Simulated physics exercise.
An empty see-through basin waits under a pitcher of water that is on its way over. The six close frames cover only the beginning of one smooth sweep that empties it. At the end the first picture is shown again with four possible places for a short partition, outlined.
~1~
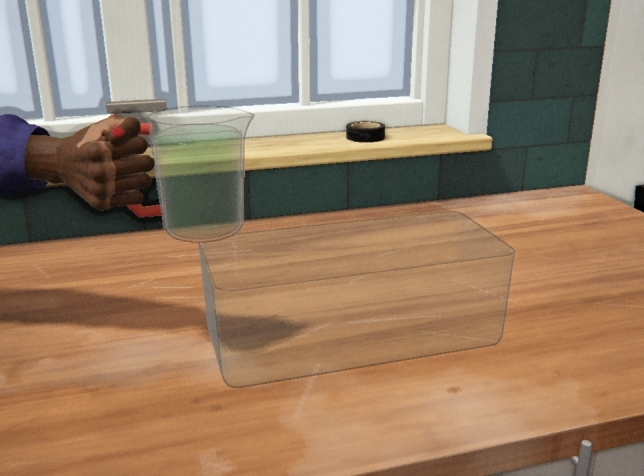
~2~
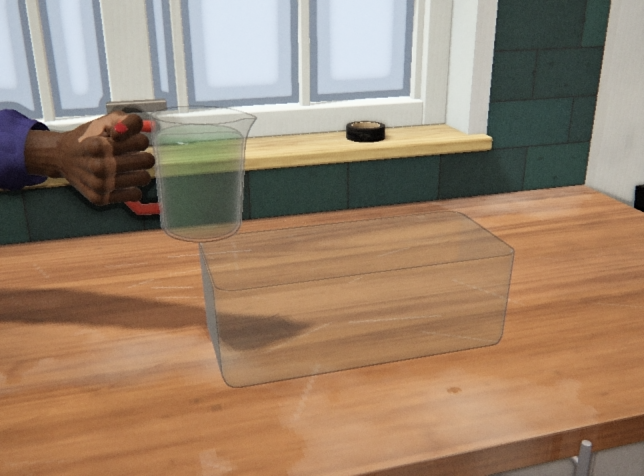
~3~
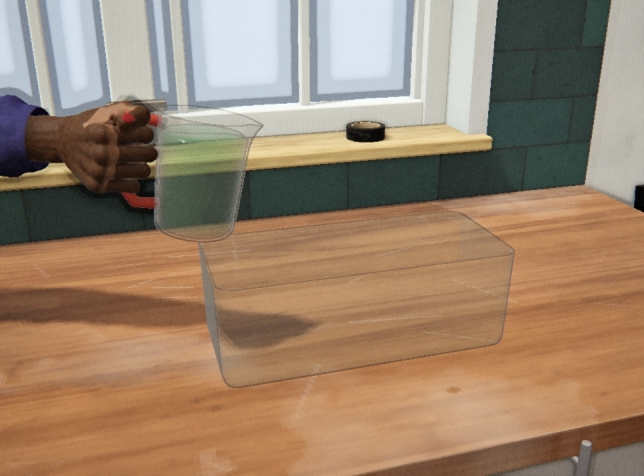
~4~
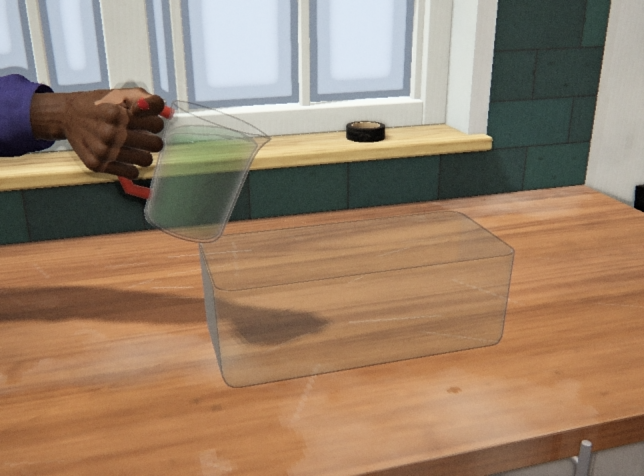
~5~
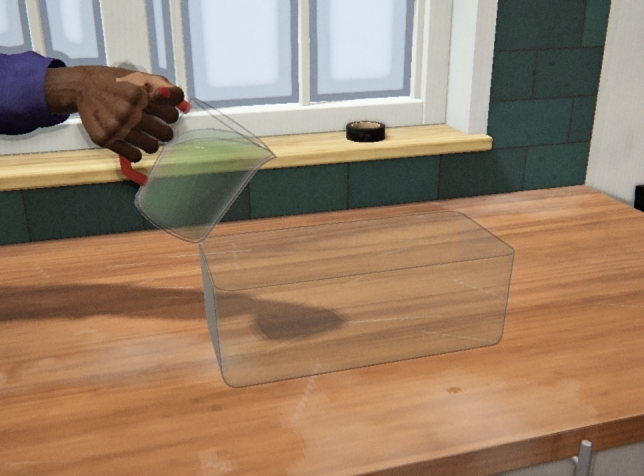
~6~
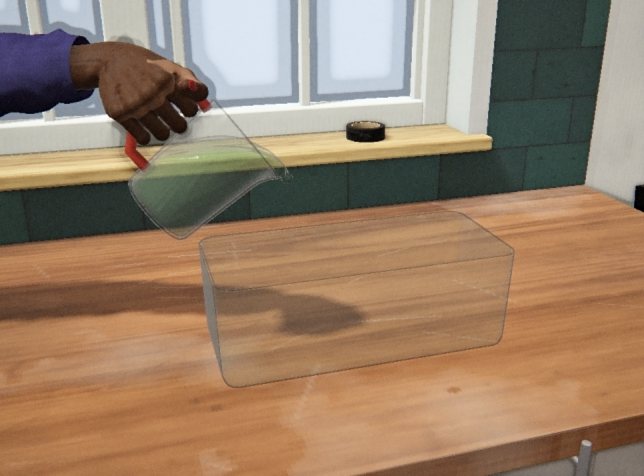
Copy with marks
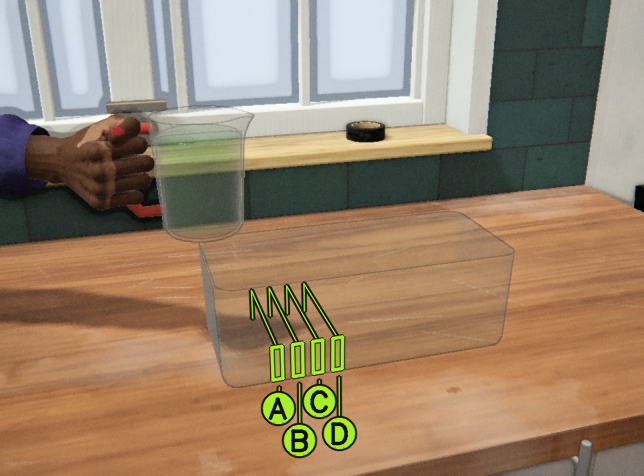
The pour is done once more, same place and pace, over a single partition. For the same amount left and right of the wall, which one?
The best slot is D.
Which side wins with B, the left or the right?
The right one.
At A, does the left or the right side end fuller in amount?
More ends on the right.
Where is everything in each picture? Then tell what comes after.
Upright, lip at (252, 114); basin from (222, 385) to (500, 339); nothing has left yet, in the first picture.
Tipped about 3°, lip at (255, 117); nothing has left yet, in the second picture.
Tipped about 10°, lip at (261, 124); nothing has left yet, in the third picture.
Tipped about 22°, lip at (269, 137); nothing has left yet, in the fourth picture.
Tipped about 36°, lip at (275, 155); nothing has left yet, in the fifth picture.
Tipped about 53°, lip at (276, 176); water is over the lip, down to (283, 179), in the sixth picture.
In lime, A at (279, 386); B at (299, 383); C at (319, 380); D at (339, 376).
Choosing A, about 2 % ends left of the wall and 97 % right of it.
Choosing B, about 3 % ends left of the wall and 96 % right of it.
Choosing C, about 12 % ends left of the wall and 87 % right of it.
Choosing D, about 55 % ends left of the wall and 44 % right of it.
